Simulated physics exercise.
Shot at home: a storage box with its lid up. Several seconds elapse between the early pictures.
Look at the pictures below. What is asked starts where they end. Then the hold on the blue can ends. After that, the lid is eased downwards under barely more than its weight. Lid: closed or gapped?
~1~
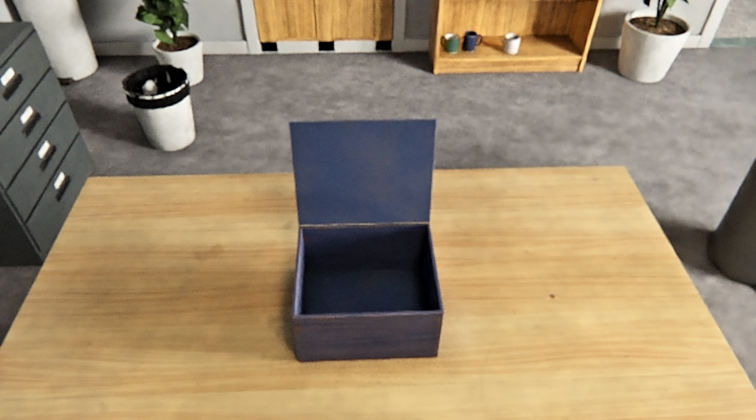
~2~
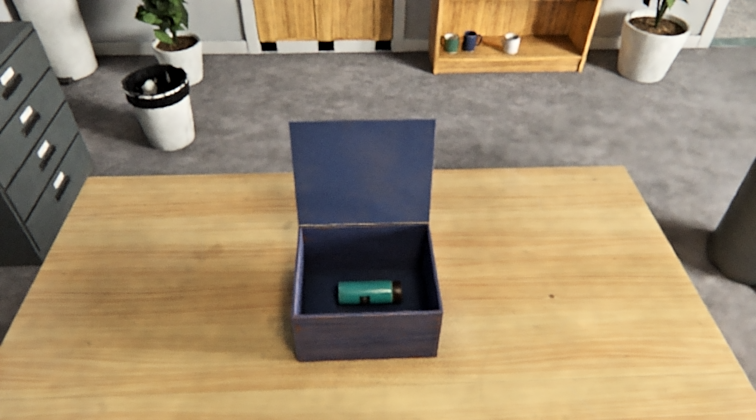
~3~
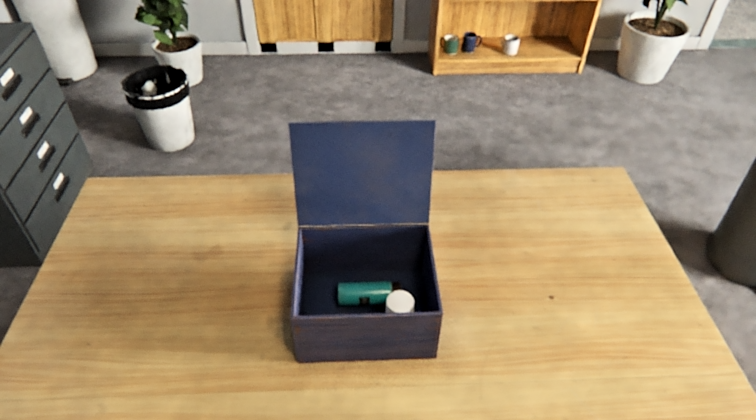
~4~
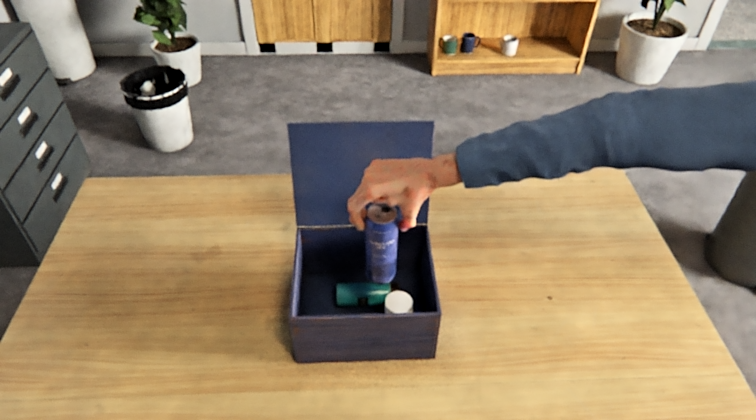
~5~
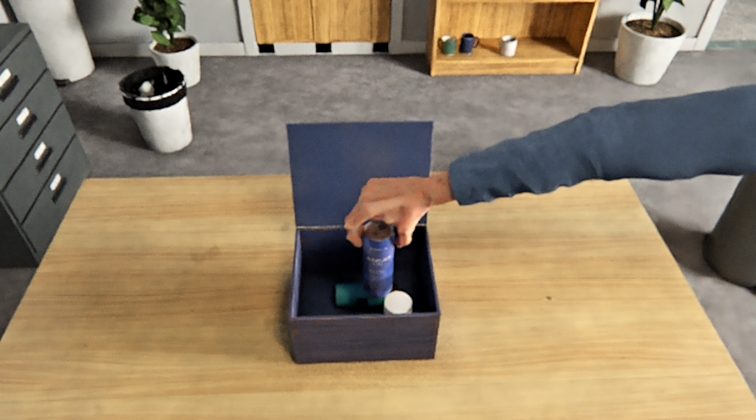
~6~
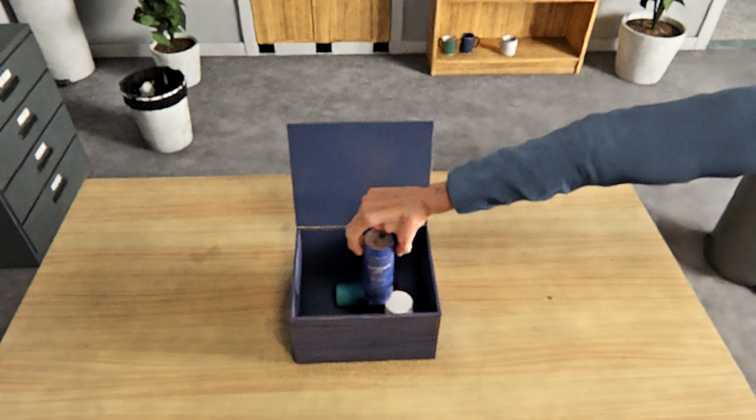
Closed.
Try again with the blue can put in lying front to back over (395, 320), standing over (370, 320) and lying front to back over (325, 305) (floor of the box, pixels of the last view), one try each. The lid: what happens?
The first placement leaves the lid fully closed, the second partly open, and the third fully closed.
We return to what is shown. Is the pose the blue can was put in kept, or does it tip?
Simply put, the blue can gets tilted.
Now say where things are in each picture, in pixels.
In the first frame, the last thing is not in view yet.
In the second frame, the last thing is not in view yet.
In the third frame, the last thing is not in view yet.
In the fourth frame, coming down; blue can (381, 246).
In the fifth frame, coming down; blue can (378, 261).
In the sixth frame, put in, still held; blue can (378, 269).
Then, 0.50 s on from there, blue can on its side near (341, 312).
Then, 1.40 s on from there, lid 72° above the rim; blue can on its side near (342, 315); turquoise shaker shifted about its own width.
Then, 2.00 s on from there, lid 21° above the rim; blue can on its side near (342, 316); turquoise shaker shifted about its own width.
In the end, lid shut; toppled in the box, blue can; moved from the start, turquoise shaker; white shaker unmoved. At the end, from the last picture's camera, blue can near (342, 316).
